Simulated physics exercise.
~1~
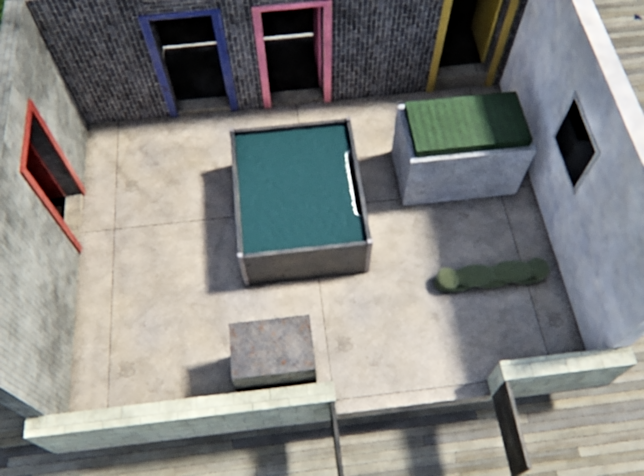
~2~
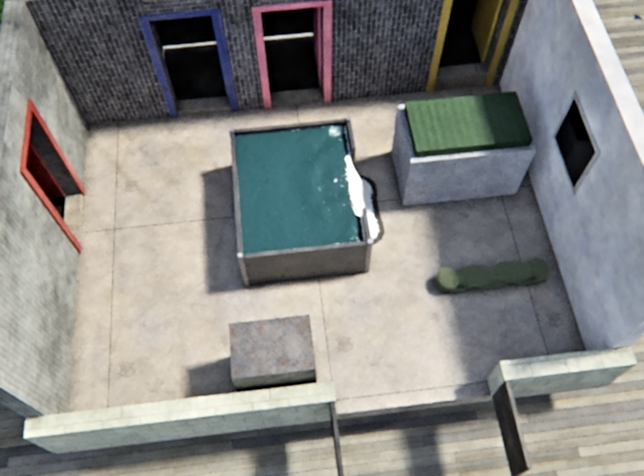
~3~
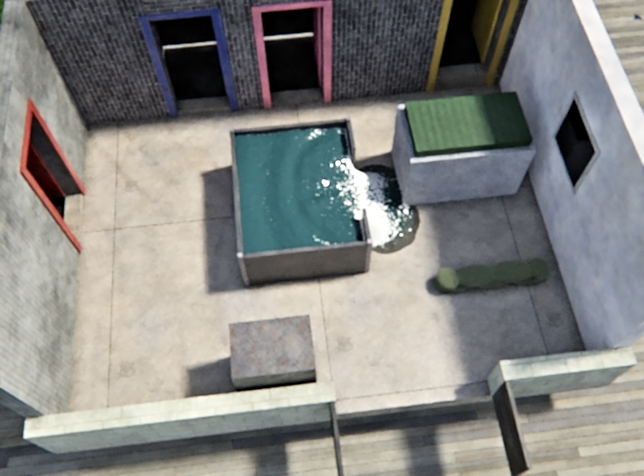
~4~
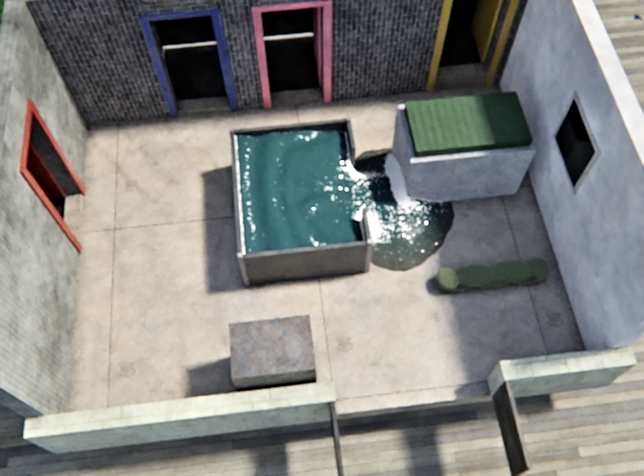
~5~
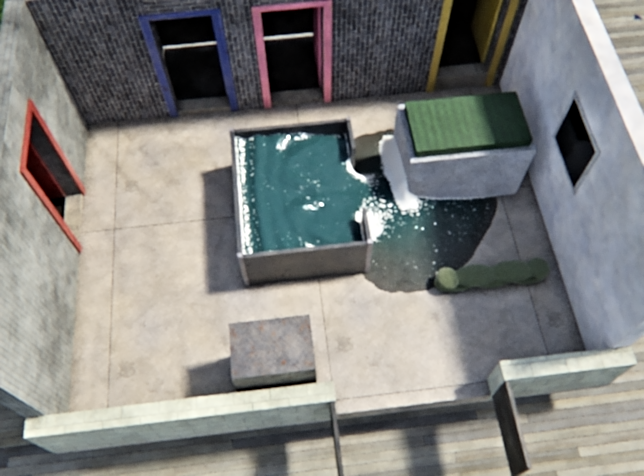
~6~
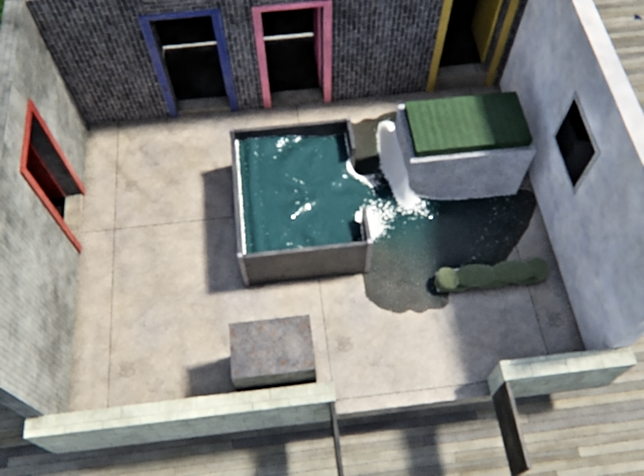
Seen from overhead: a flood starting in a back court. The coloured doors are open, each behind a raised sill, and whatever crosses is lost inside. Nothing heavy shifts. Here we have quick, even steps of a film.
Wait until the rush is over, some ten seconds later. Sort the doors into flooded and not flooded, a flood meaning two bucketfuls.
Sorted: Blue door - not flooded; yellow door - not flooded; red door - not flooded; pink door - flooded.
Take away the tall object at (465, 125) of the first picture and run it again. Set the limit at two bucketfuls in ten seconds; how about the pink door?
Looks like the pink one comes in beneath the threshold.
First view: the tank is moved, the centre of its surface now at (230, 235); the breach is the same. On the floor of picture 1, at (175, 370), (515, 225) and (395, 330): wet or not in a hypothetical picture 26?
Spared, hit, hit.
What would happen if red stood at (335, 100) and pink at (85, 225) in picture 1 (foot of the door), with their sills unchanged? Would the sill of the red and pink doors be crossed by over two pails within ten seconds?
Looking at it, red door tops the limit, and pink door fails to reach the limit.
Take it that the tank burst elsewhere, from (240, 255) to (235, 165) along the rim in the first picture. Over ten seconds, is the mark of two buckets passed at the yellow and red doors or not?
The yellow door remains below and the red door exceeds the limit.
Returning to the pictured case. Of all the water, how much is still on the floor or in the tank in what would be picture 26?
Roughly 94 per cent.
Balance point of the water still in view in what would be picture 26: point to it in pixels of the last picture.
It's close to (379, 206).
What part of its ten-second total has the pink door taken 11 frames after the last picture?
Result: 25 % of the ten-second total.
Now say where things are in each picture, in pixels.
Still water in the water tank at (298, 187), in the first picture.
The front is at (373, 240), out from the gap at (355, 201), in the second picture.
The front is at (413, 225), out from the gap at (355, 201), in the third picture.
The front is at (447, 218), out from the gap at (355, 202), in the fourth picture.
Water pours out at (355, 201) and has run to (491, 206), in the fifth picture.
The front is at (529, 202), out from the gap at (355, 201), in the sixth picture.
A moment on, water covers 25 % of the floor; the blue door not reached, the yellow door wet at the sill, nothing in, the red door not reached, the pink door wet at the sill, nothing in.
Next, water covers 40 % of the floor; the blue door wet at the sill, nothing in, the yellow door wet at the sill, nothing in, the red door not reached, the pink door over two buckets in.
Then, water covers 55 % of the floor; the blue door wet at the sill, nothing in, the yellow door wet at the sill, nothing in, the red door not reached, the pink door over two buckets in.
Later, water covers 75 % of the floor; the blue door wet at the sill, nothing in, the yellow door wet at the sill, nothing in, the red door wet at the sill, nothing in, the pink door over two buckets in.
In the end, water covers 95 % of the floor; the blue door wet at the sill, nothing in, the yellow door wet at the sill, nothing in, the red door under two buckets in, the pink door far over two buckets in.
